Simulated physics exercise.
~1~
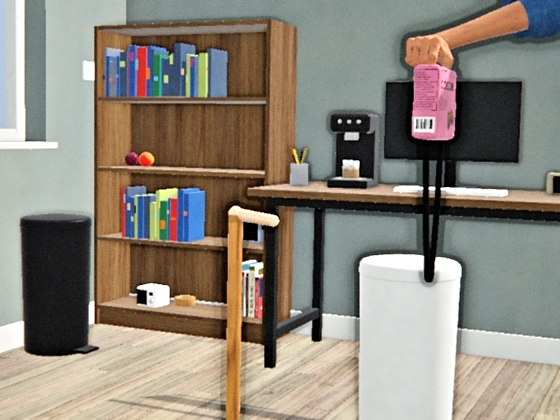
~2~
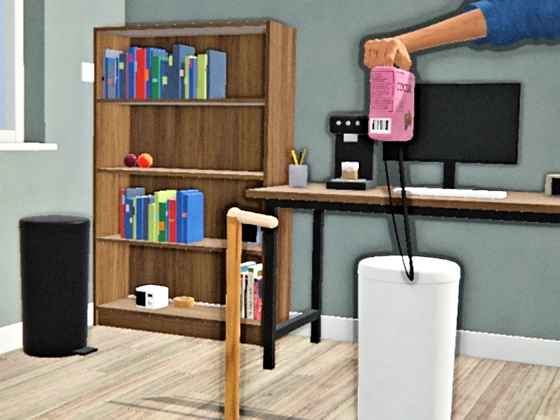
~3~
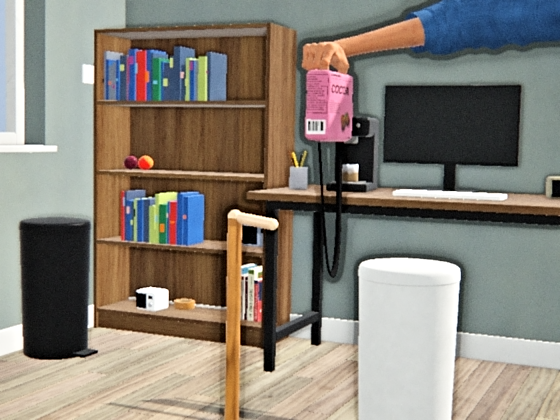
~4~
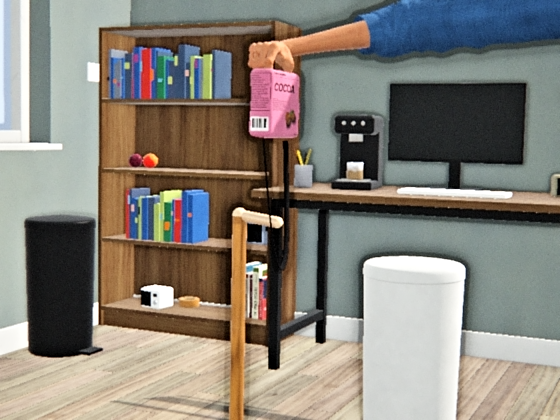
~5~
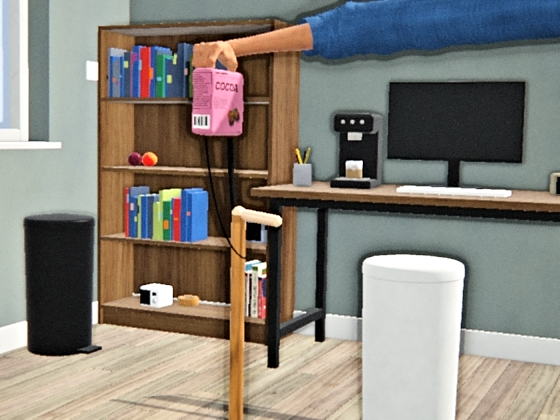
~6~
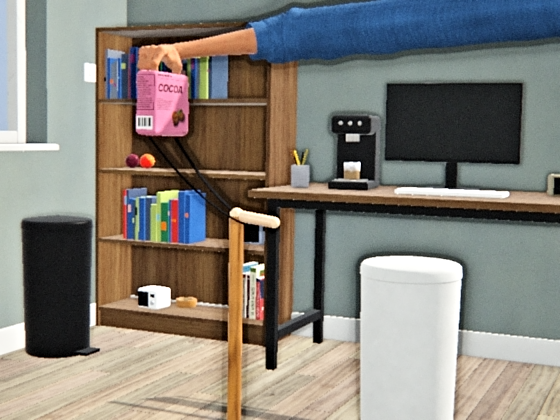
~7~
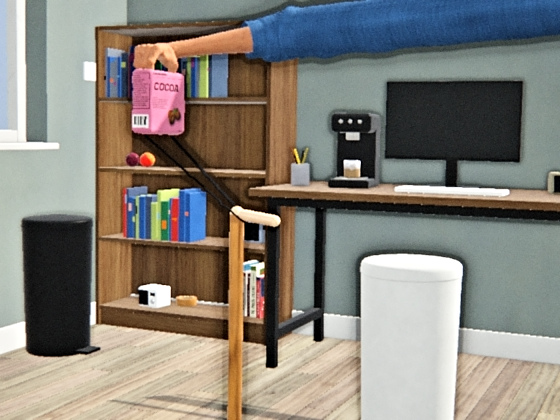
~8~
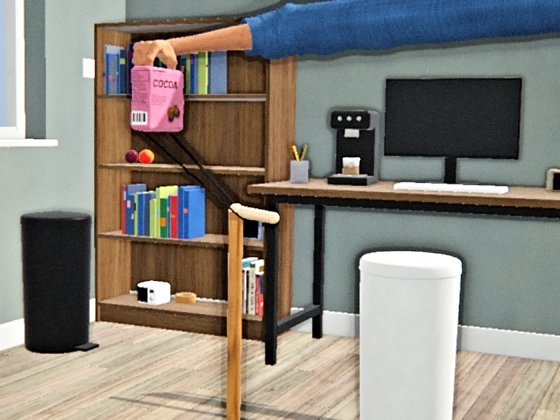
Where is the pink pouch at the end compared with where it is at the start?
At the start the pink pouch is on the right, in front of the monitor above the white bin. By the end it is well to the left at about the same height, in front of the bookshelf.
